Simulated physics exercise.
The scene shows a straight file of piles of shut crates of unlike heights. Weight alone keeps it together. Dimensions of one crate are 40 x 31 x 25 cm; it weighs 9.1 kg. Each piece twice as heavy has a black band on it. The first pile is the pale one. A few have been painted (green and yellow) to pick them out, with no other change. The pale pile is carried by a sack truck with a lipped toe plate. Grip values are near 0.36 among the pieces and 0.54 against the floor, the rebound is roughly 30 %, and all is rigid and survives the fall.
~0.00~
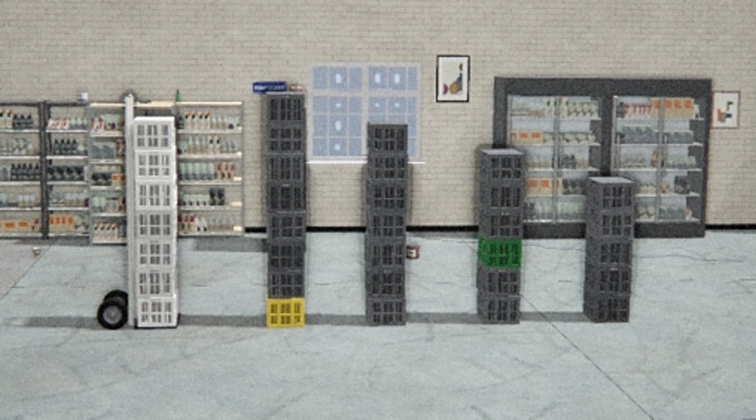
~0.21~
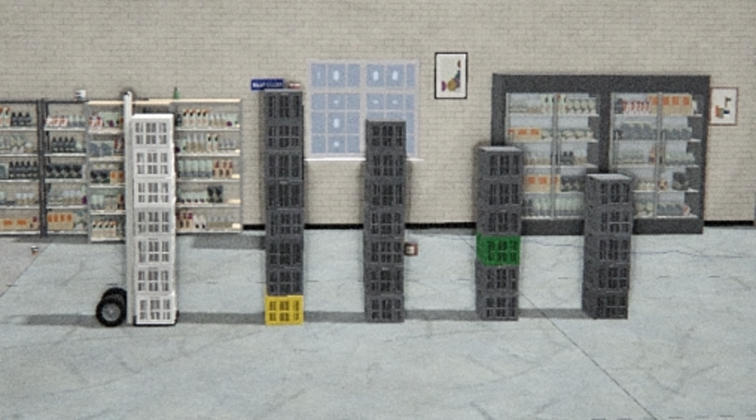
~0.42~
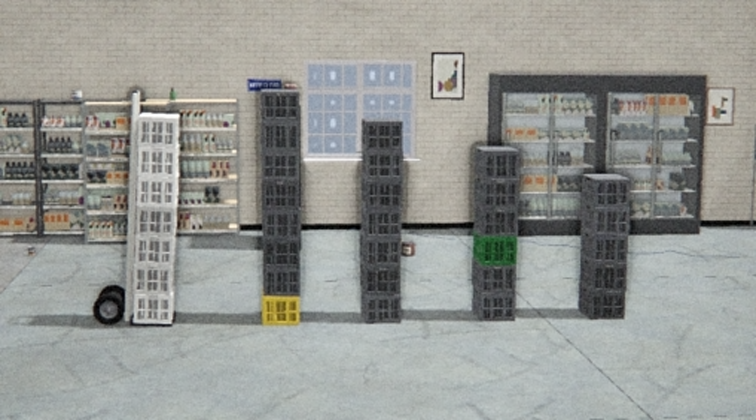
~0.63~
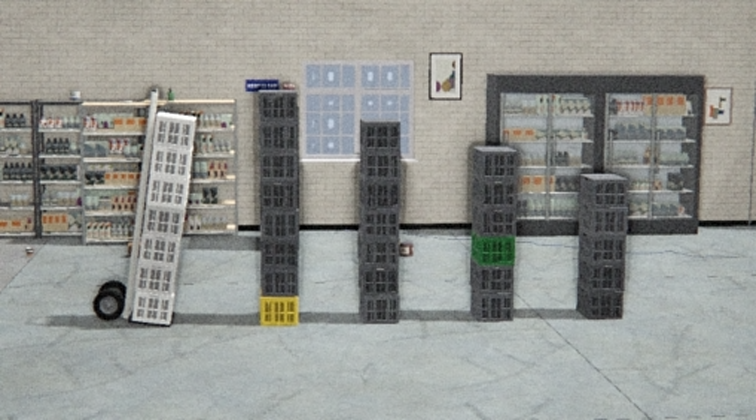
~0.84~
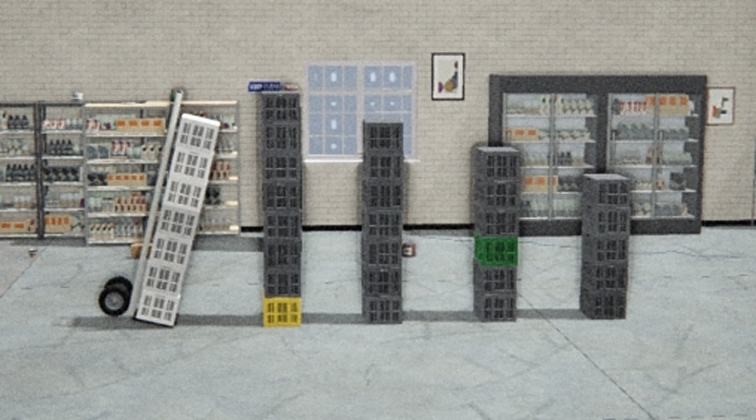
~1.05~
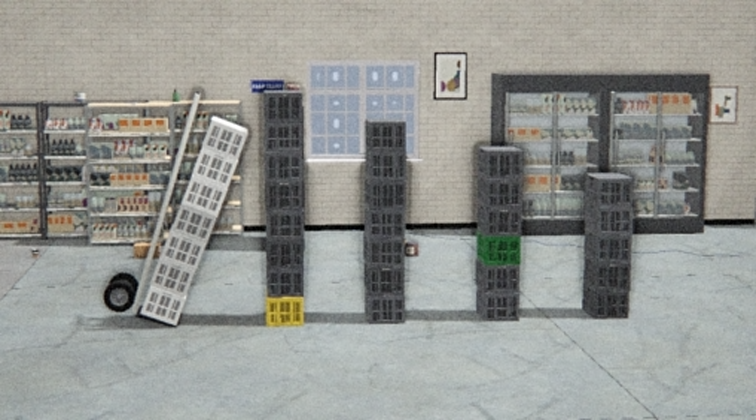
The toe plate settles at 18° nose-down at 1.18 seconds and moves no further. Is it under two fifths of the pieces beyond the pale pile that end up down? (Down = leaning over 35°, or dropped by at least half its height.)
No, it is more than two fifths.
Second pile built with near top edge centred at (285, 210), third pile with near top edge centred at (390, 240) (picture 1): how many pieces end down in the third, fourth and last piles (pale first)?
Pile by pile that makes third 1, fourth 0, last 0.
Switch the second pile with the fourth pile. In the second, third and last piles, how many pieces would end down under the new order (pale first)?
Second 6, third 7, last 5.
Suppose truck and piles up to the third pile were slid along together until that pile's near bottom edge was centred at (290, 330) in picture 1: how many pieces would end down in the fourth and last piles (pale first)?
Pile by pile, fourth 5 and last 4.
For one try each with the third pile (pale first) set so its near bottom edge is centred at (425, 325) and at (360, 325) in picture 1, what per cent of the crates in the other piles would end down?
Roughly 90 per cent in the first try and 90 per cent in the second.
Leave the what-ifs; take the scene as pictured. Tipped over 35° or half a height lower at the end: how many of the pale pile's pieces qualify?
7.
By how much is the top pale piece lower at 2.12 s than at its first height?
50 cm.
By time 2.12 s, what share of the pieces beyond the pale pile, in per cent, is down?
5 %.
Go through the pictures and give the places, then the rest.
In the first picture (each place is the centre of the face we see best), truck frame (128, 144) 0° forward; yellow crate (286, 314); green crate (504, 254); the others all in place.
The second picture shows truck frame (127, 141) 0° forward; green crate (502, 251).
The third picture shows truck frame (133, 140) 3° forward; green crate (499, 251).
The fourth picture shows truck frame (148, 138) 8° forward, top of the pale pile leaning 8°; green crate (497, 251); the others all in place.
The fifth picture shows truck frame (169, 138) 13° forward, top of the pale pile leaning 14°; green crate (500, 252); the others all in place.
The sixth picture shows truck frame (185, 138) 17° forward, top of the pale pile leaning 21°; green crate (503, 251); yellow crate (285, 312); the others all in place.
By 2.12 s, 7 of the pale pile down; 1 of the 26 other crates down; yellow crate tilted 31°.
By 3.00 s, 7 of the pale pile down; 19 of the 26 other crates down; yellow crate tilted 45°; green crate tilted 44°, 26 cm lower.
When it is over (5.2 s), 7 of the pale pile down; 23 of the 26 other crates down; green crate on its side; yellow crate tilted 45°. That is 88 per cent. In pixels of the last frame, middles, green crate near (580, 297), yellow crate near (300, 298).
